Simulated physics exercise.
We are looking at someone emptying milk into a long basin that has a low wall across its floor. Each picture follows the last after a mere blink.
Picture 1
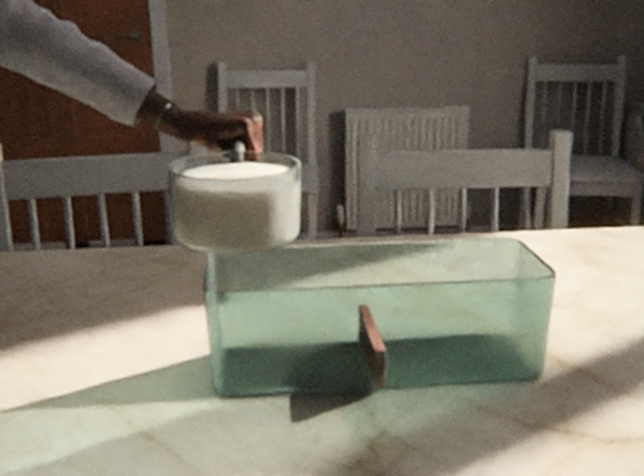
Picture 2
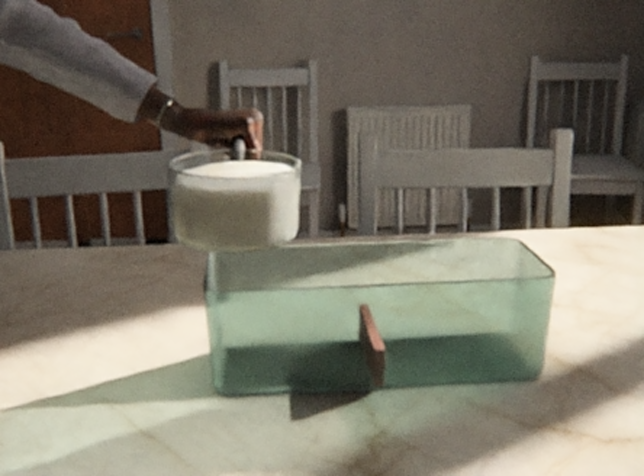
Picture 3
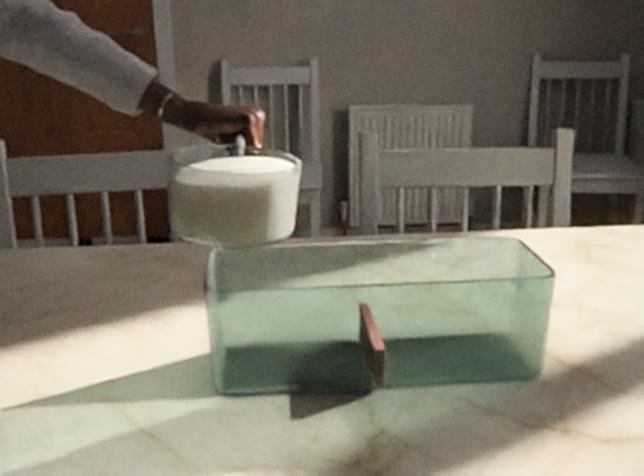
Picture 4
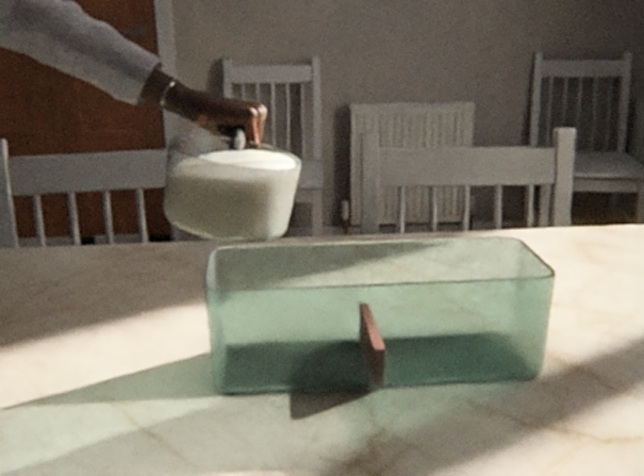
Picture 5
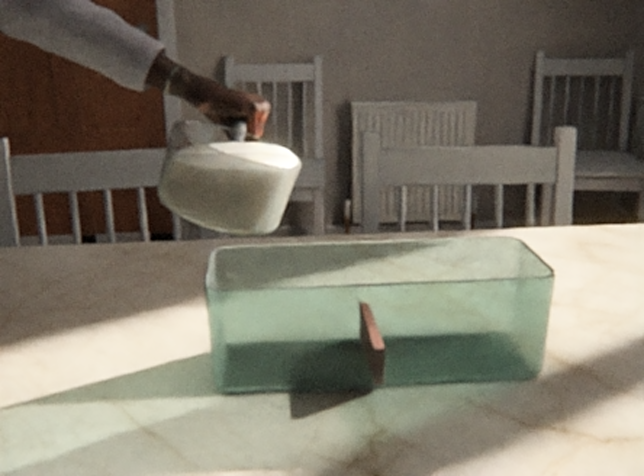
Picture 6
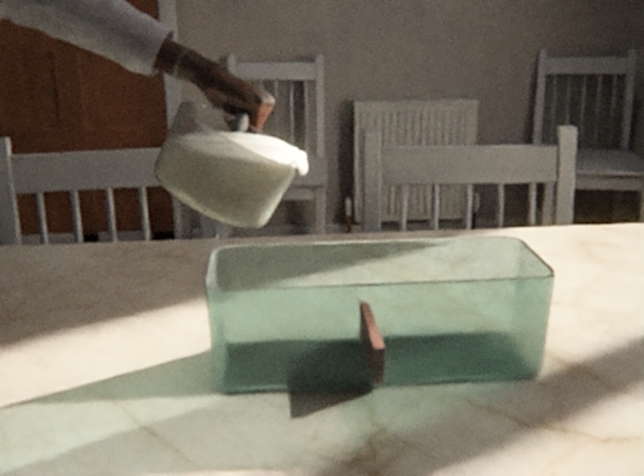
A dark-skinned hand in a pale grey sleeve, reaching in from the upper left, holds a clear round vessel of white milk above a marble-patterned table, seen from the side in a sunlit room. Below sits a long greenish glass basin with a small reddish-brown wall, before white chairs, a radiator and a brown door. The hand gradually tilts the vessel rightward until milk reaches its lip.
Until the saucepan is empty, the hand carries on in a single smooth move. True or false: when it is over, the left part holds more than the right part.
False.
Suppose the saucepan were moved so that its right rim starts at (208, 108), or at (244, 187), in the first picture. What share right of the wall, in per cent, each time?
Roughly 20 % and 25 %.
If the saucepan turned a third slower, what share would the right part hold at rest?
Some 85 per cent.
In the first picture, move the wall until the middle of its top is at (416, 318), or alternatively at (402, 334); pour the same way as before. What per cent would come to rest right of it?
Roughly 35 per cent first and roughly 55 per cent second.
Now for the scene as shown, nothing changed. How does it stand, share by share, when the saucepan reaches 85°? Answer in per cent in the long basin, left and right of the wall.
Left part 5 %; right part 5 %.
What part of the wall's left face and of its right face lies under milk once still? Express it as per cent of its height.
10 left, 70 right, give or take.
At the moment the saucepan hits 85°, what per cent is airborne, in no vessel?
Roughly 45 percent.
A moment on, the tilt is 85° and 45 per cent is still to pour, 5 is left of the wall and 7 right of it.
Next, the tilt is 99° and 8 per cent is still to pour, 5 is left of the wall and 71 right of it.
Then the tilt is 99° and 1 per cent is still to pour, 13 is left of the wall and 82 right of it.
Later the tilt is 99° and 0 per cent is still to pour, 15 is left of the wall and 83 right of it.
Finally, 16 per cent lies left of the wall, 83 right of it and 1 outside.
